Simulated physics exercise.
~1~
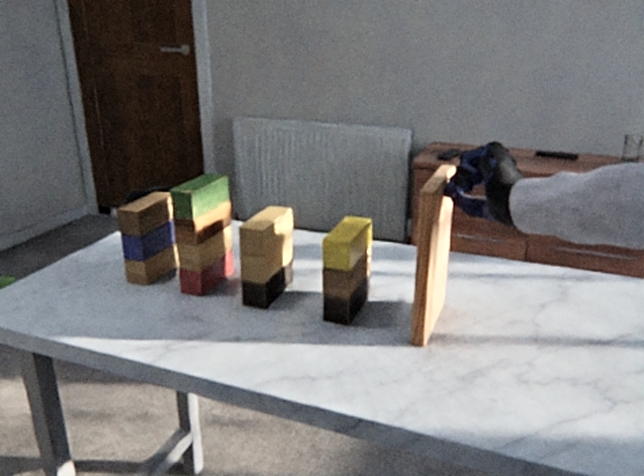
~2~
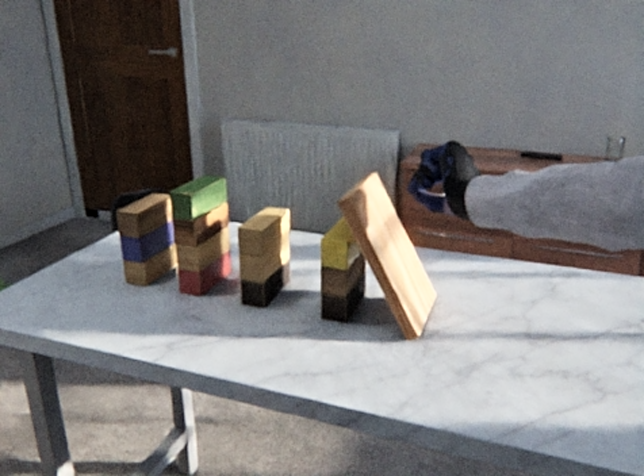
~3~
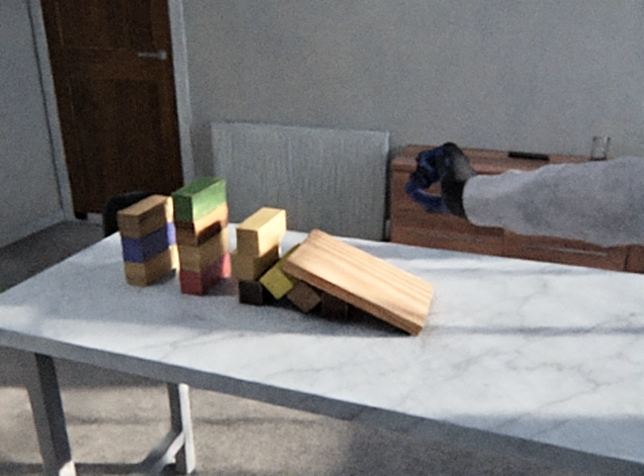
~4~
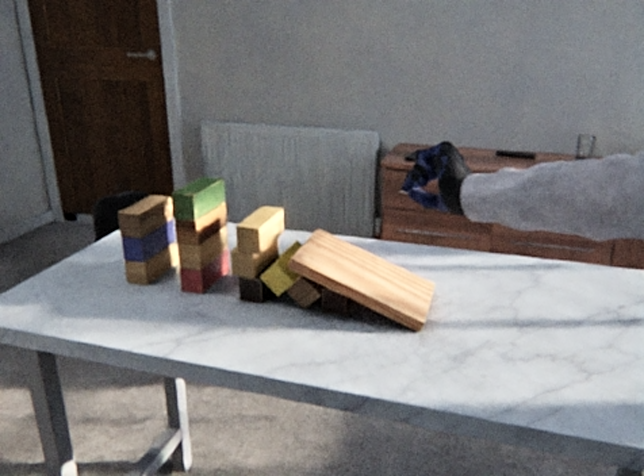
In the video, a gloved hand tips an upright wooden board leftward into the nearest of four block stacks, knocking its yellow block and another piece down. The board comes to rest slanted over the toppled pieces, while the stacks with green and blue blocks stay standing.
